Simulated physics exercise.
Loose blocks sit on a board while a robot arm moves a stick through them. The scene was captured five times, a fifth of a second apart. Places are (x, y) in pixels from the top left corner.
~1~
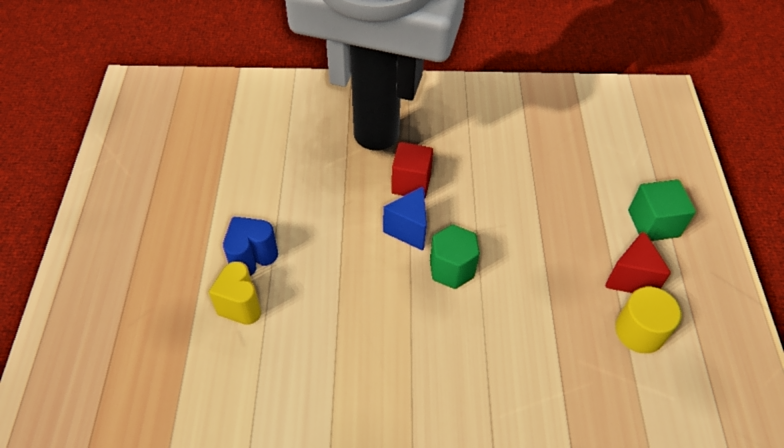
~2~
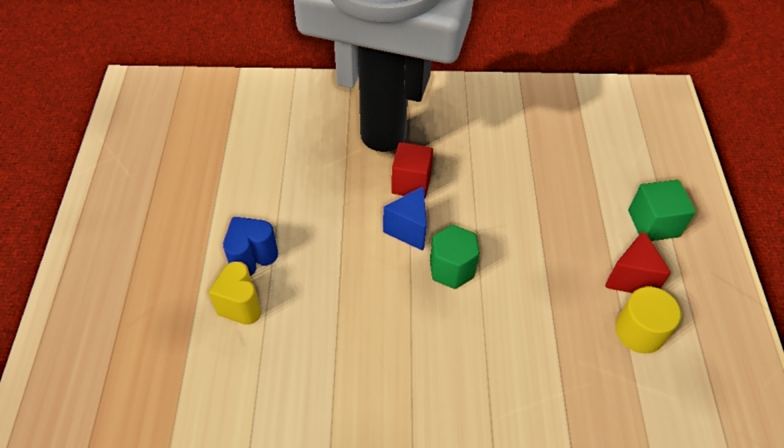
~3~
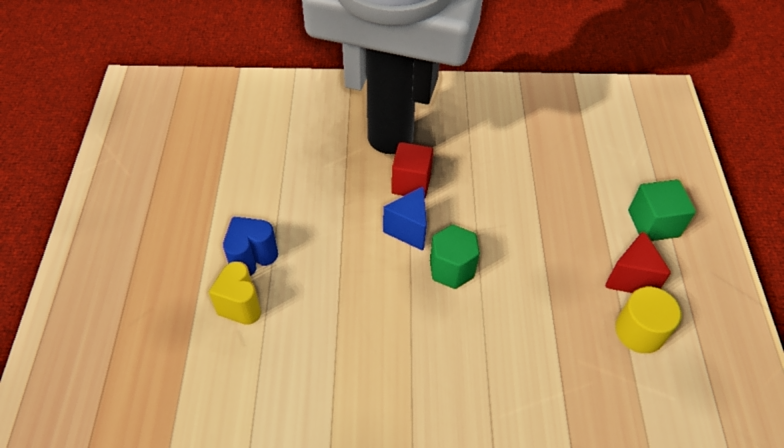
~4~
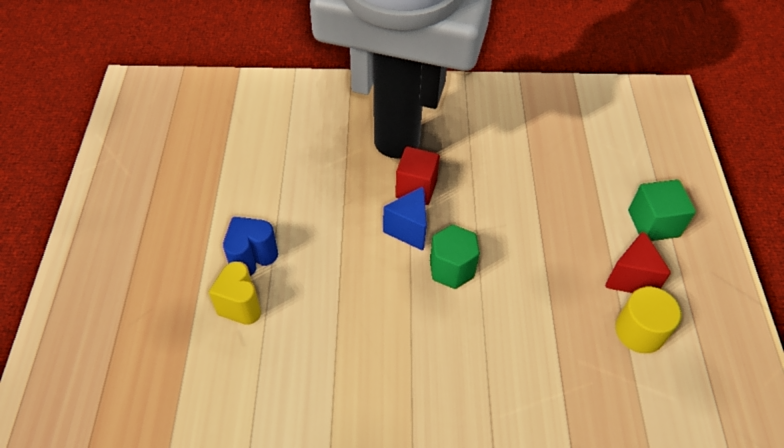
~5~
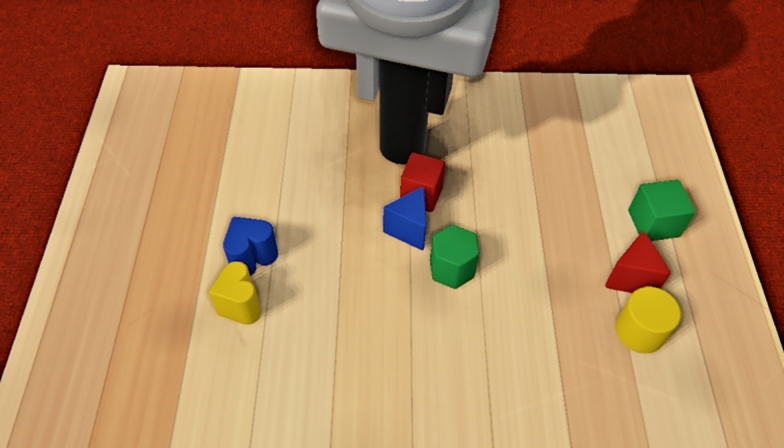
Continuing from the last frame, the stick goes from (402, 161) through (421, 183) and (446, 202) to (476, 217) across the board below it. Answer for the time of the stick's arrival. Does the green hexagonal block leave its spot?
It seems so.
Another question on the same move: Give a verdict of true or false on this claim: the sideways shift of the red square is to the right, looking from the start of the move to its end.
This is true.
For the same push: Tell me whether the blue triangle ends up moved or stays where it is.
It is shoved along.
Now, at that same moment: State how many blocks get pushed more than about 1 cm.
It will shift three or more blocks.
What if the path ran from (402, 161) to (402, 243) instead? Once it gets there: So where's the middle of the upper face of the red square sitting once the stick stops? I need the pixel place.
It will likely be found at (448, 206).
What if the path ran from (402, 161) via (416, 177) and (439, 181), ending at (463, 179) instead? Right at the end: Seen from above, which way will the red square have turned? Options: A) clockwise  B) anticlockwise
Option A.
On the path given first. Halfway along, stick at (435, 179); blue triangle at (416, 218), turned 65° clockwise; red square at (453, 204).
At the end, stick at (479, 204); blue triangle at (417, 219), turned 70° clockwise; red square at (483, 230), turned 50° clockwise; green hexagonal block at (456, 262), turned 35° clockwise.
